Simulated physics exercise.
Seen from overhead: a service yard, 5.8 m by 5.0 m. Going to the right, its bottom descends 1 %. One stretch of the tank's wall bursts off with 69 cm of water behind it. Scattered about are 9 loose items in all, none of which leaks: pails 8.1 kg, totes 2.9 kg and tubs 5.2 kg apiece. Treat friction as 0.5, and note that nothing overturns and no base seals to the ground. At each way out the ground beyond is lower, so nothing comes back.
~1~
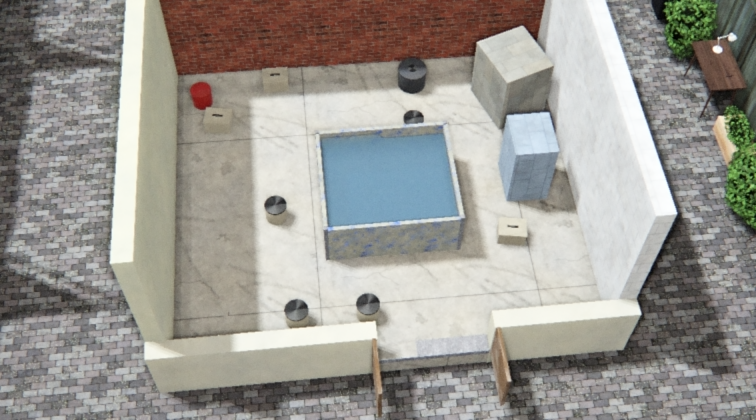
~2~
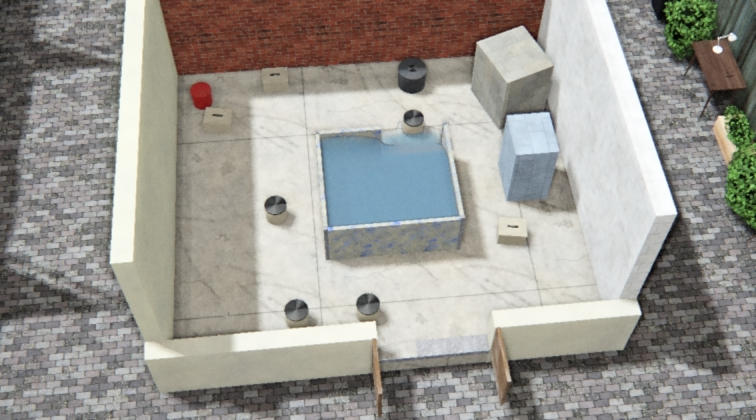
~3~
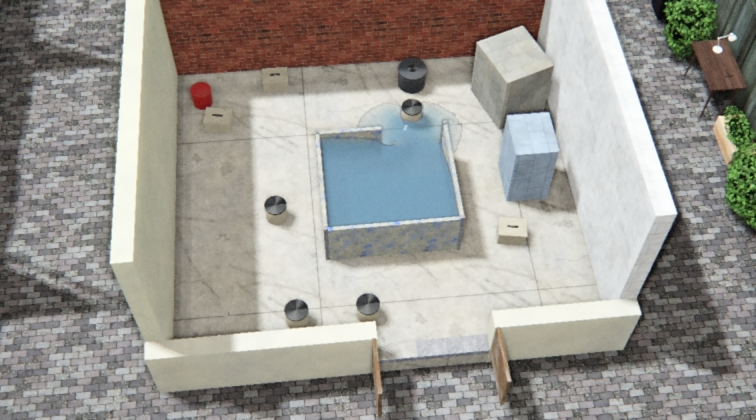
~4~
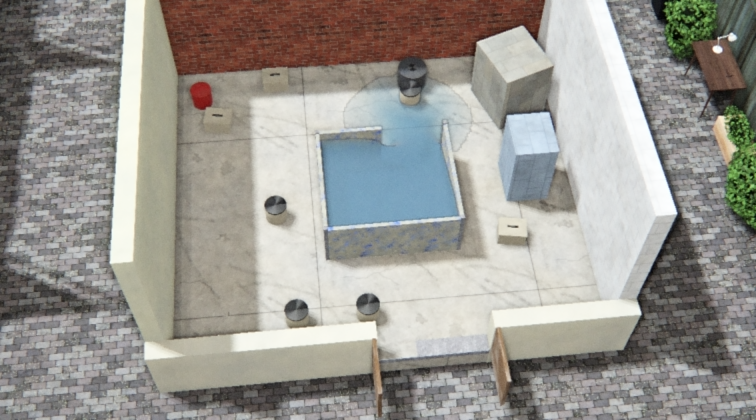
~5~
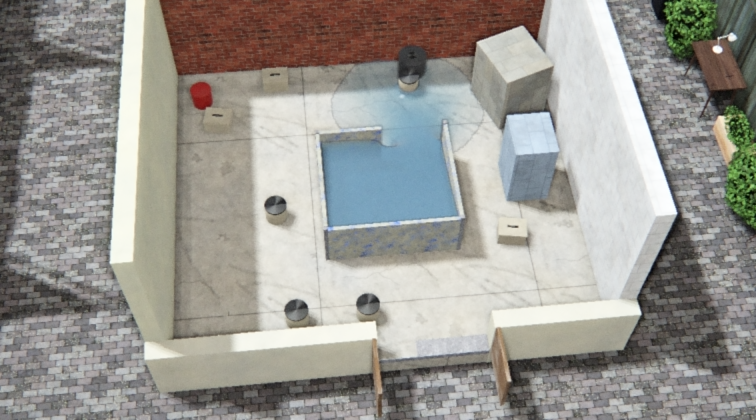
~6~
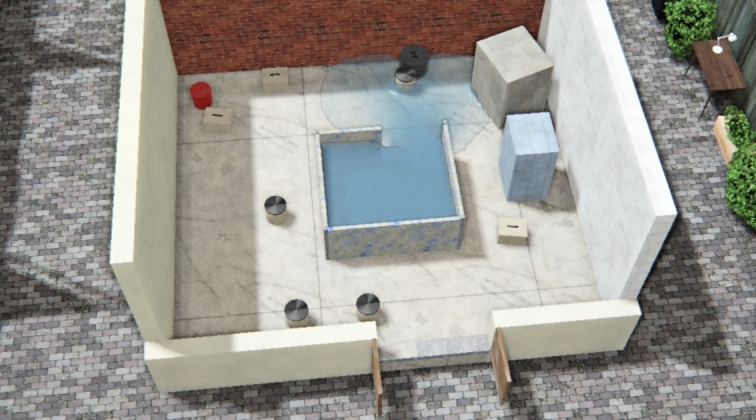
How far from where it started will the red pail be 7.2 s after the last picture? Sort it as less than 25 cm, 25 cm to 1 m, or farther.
The red pail ends up more than 1 m from its start.
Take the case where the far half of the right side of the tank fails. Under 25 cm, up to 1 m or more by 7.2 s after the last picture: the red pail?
Outcome for the red pail: It remains nearly still.
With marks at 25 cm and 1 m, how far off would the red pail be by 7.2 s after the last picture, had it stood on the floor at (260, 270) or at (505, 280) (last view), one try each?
I'd expect that it remains where it was first and remains where it was second.
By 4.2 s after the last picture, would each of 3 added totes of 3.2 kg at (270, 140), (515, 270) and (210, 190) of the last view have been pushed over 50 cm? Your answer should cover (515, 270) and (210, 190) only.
One by one: Within it, then beyond it.
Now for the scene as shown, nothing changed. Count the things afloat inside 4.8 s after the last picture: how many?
4 at that moment.
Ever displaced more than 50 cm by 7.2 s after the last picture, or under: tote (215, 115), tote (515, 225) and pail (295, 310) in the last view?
First one went too far, second one went too far, third one stayed inside.
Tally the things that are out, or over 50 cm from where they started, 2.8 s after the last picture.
The number by then is 5.
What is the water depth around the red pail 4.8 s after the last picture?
I'd say around 5 cm.
Then, 0.9 s after the last picture the red pail is near (200, 90), 0.0 m from its start, aground; 0 of 9 are out; 2 afloat.
Then, 2.8 s after the last picture the red pail is near (194, 162), 1.4 m from its start, afloat; 0 of 9 are out; 4 afloat.
Then, 4.8 s after the last picture the red pail is near (221, 231), 2.6 m from its start, aground; 0 of 9 are out; 4 afloat.
Then, 7.2 s after the last picture the red pail is near (226, 247), 2.9 m from its start, aground; 0 of 9 are out; 4 afloat.
